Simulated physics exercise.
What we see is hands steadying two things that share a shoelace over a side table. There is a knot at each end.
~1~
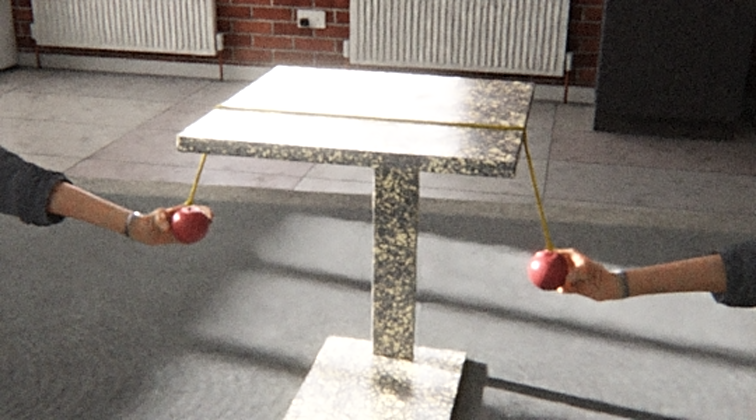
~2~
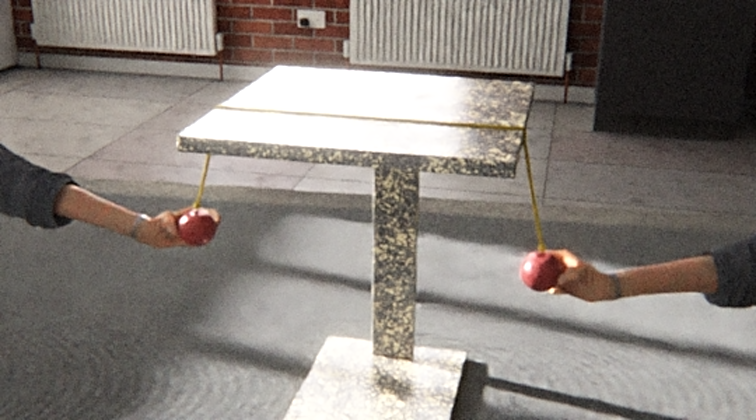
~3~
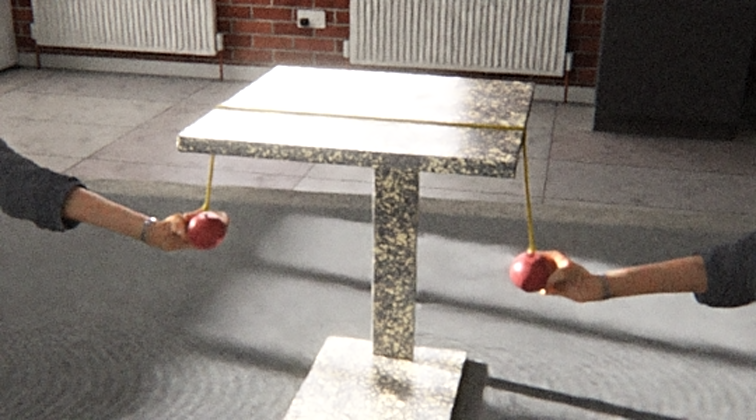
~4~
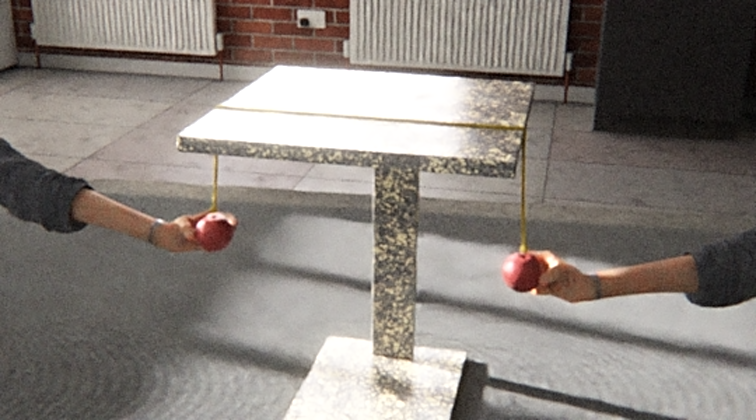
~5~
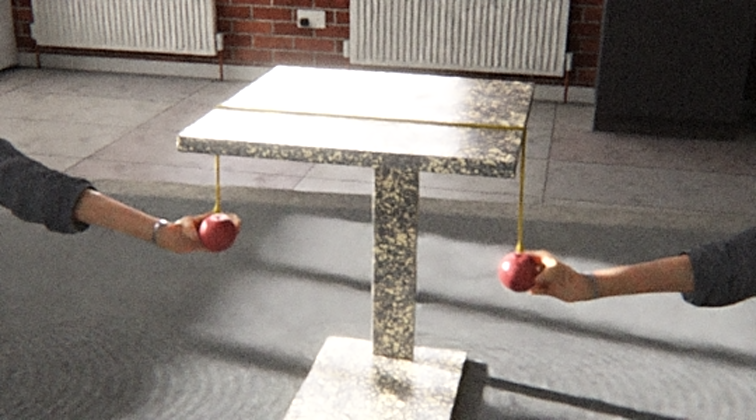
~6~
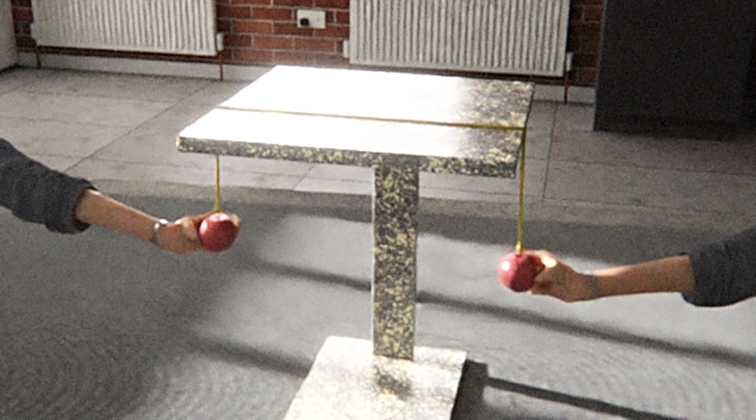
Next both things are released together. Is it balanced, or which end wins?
The shoelace keeps its balance.
Then, 0.32 s later than the last view, left apple where it was near (223, 234); right apple where it was near (514, 272).
Then, 1.04 s later than the last view, left apple where it was near (218, 234); right apple where it was near (519, 272).
Finally, left apple where it was near (221, 234); right apple where it was near (514, 273). The shoelace stays as it is.
